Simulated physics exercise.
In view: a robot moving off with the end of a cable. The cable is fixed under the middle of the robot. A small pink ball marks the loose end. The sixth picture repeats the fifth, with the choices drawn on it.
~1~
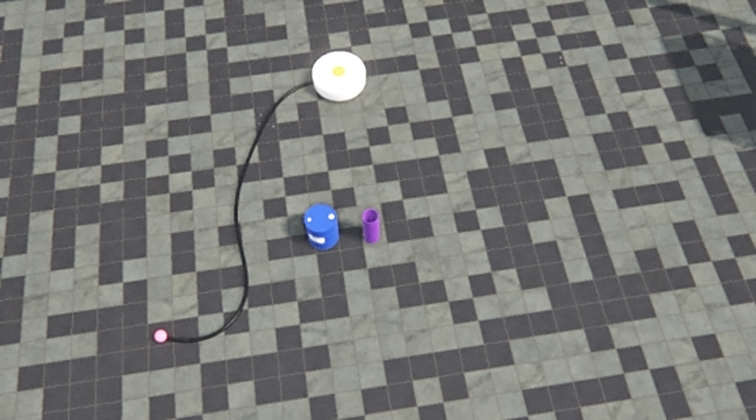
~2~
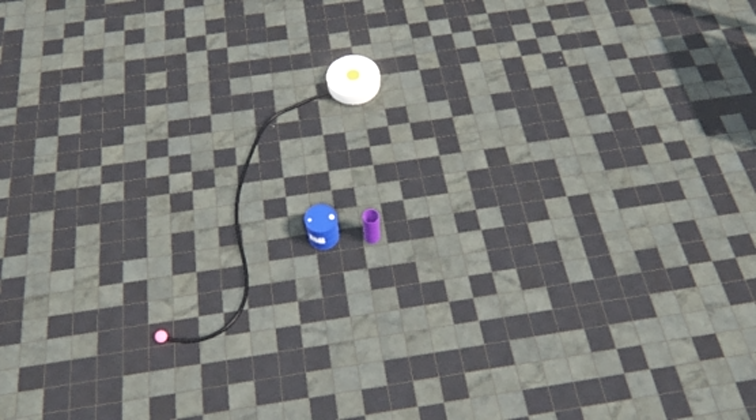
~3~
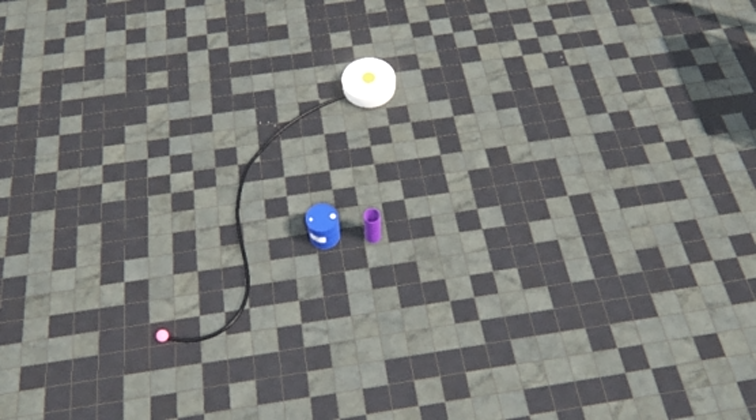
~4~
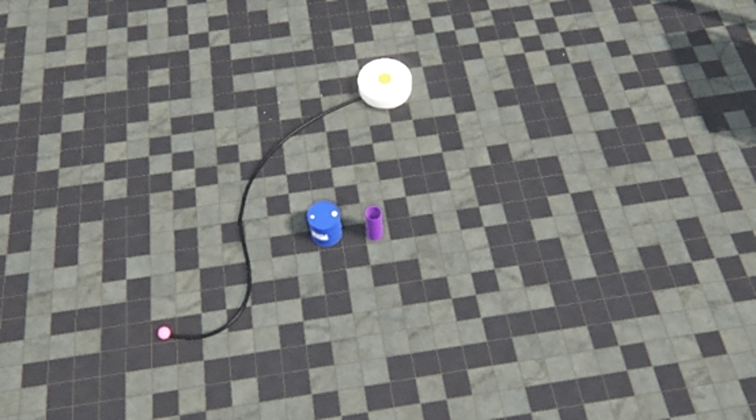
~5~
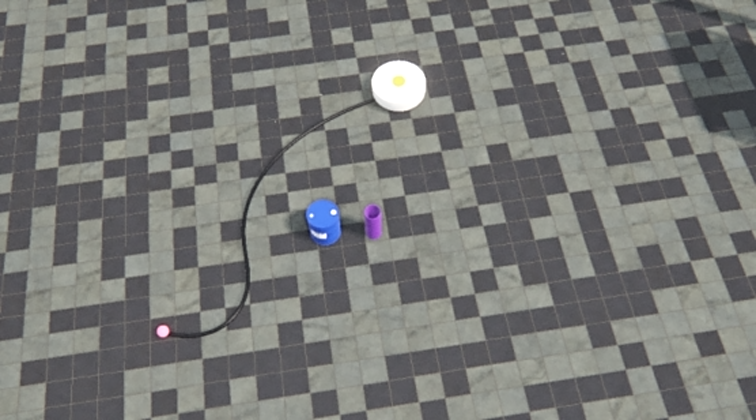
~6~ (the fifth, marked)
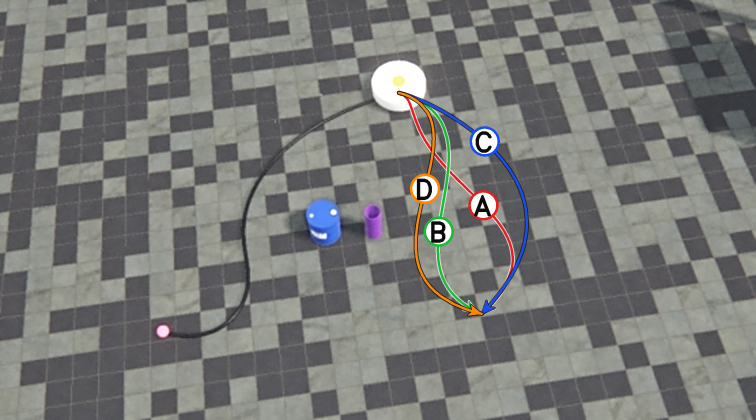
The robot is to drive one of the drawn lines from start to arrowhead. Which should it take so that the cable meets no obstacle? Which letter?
Choose route C.
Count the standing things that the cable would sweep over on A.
It sweeps one.
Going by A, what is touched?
It meets the blue keg.
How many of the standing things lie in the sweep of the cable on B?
In all, two.
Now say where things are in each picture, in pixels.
The first picture shows free end (161, 336); blue keg (322, 227); purple post (371, 227).
The second picture shows robot (354, 81); blue keg (322, 227).
The third picture shows robot (369, 84); free end (162, 336).
The fourth picture shows robot (385, 85); purple post (374, 224).
The fifth picture shows robot (399, 87); blue keg (324, 223); purple post (373, 222); free end (163, 331).
On the marked copy, A from (399, 93) via (474, 196) to (482, 314); B from (399, 93) via (446, 190) to (477, 312); C from (399, 93) via (516, 180) to (482, 314); D from (399, 93) via (422, 200) to (482, 314).
Following C. Soon after the start, robot (492, 142), middle of the cable (302, 199), free end (164, 332).
Later, robot (526, 239), middle of the cable (327, 209), free end (168, 332).
In the end, robot (483, 310), middle of the cable (328, 210), free end (168, 332); nothing has been touched.
As for the rest, A meets the blue keg; B meets the blue keg and purple post; D meets the blue keg and purple post.
